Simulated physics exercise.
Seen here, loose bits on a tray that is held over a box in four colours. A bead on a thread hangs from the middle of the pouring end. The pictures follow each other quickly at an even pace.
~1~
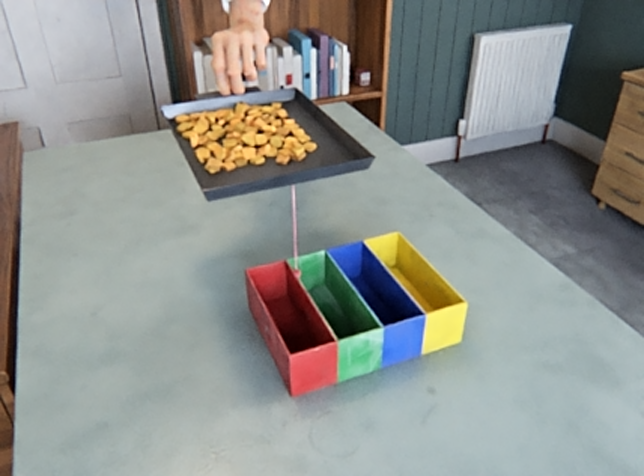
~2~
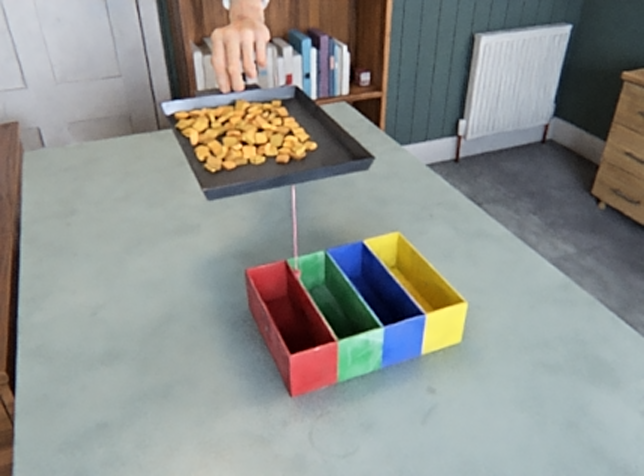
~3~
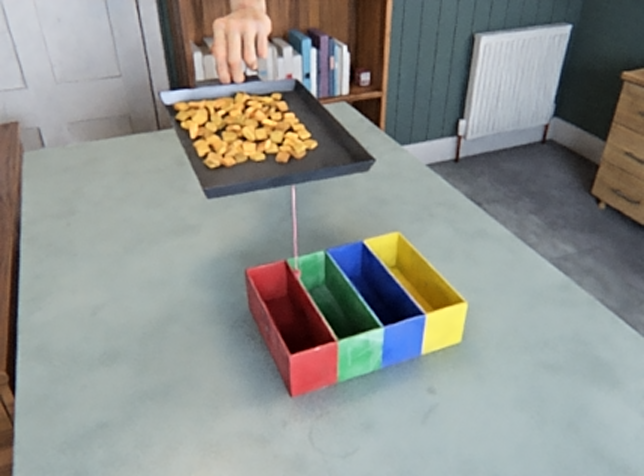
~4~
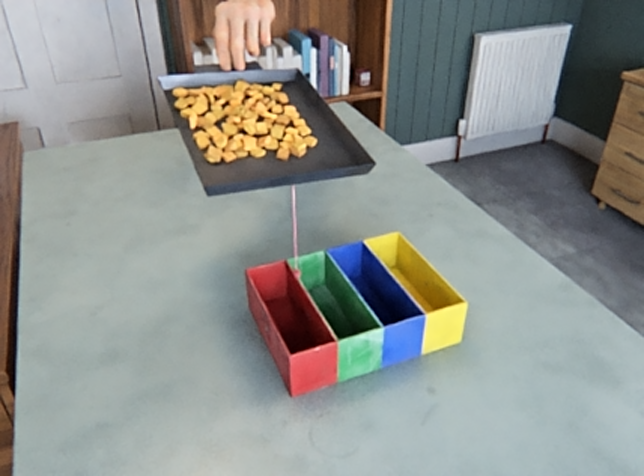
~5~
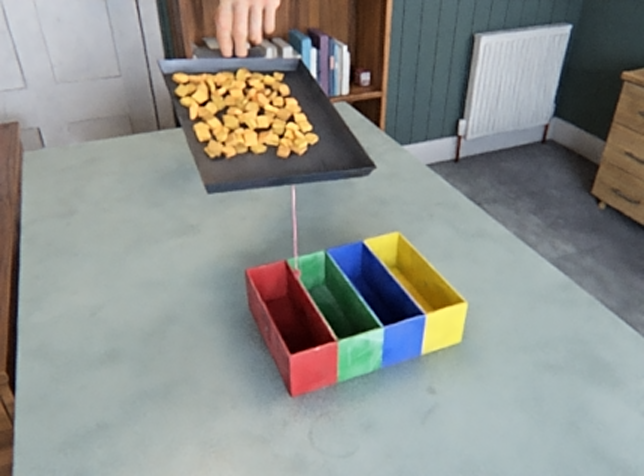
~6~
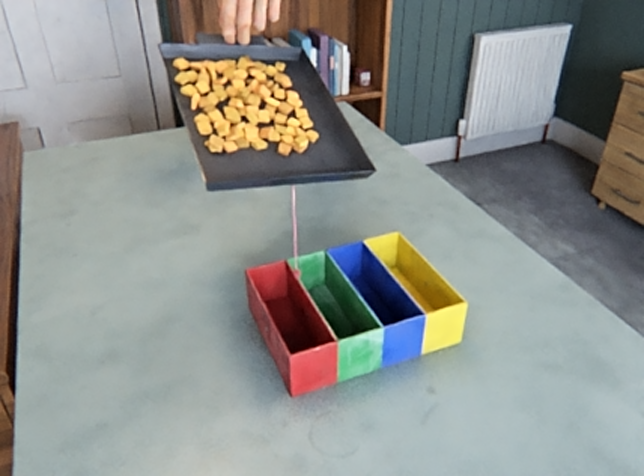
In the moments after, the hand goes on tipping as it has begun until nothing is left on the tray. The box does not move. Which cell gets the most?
It favours the blue compartment.
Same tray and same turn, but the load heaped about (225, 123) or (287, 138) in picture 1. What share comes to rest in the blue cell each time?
First some 70, then 80 per cent.
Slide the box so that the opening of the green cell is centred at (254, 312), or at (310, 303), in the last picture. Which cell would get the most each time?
In turn: The yellow cell; the blue one.
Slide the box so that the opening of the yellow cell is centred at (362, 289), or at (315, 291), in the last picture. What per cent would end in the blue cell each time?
Near 10 % and 0 %.
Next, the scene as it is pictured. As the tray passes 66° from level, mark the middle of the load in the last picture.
Around (336, 169).
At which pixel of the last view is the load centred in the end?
At about (366, 314).
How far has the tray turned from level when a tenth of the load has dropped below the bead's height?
At about 75°.
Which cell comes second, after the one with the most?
In second place: The green cell.
Soon, tray tipped steeply; most on the tray; a stray few in the blue cell; a small part falling or outside the box.
A while on, tray tipped past a quarter turn; a stray few on the tray; about half in the blue cell; about a quarter in the green cell; a small part in the yellow cell; a stray few in the red cell; a small part falling or outside the box.
Towards the end, tray tipped past a quarter turn; about two thirds in the blue cell; about a quarter in the green cell; a small part in the yellow cell; a stray few in the red cell.
Finally, tray tipped past a quarter turn; about two thirds in the blue cell; about a quarter in the green cell; a small part in the yellow cell; a stray few in the red cell.
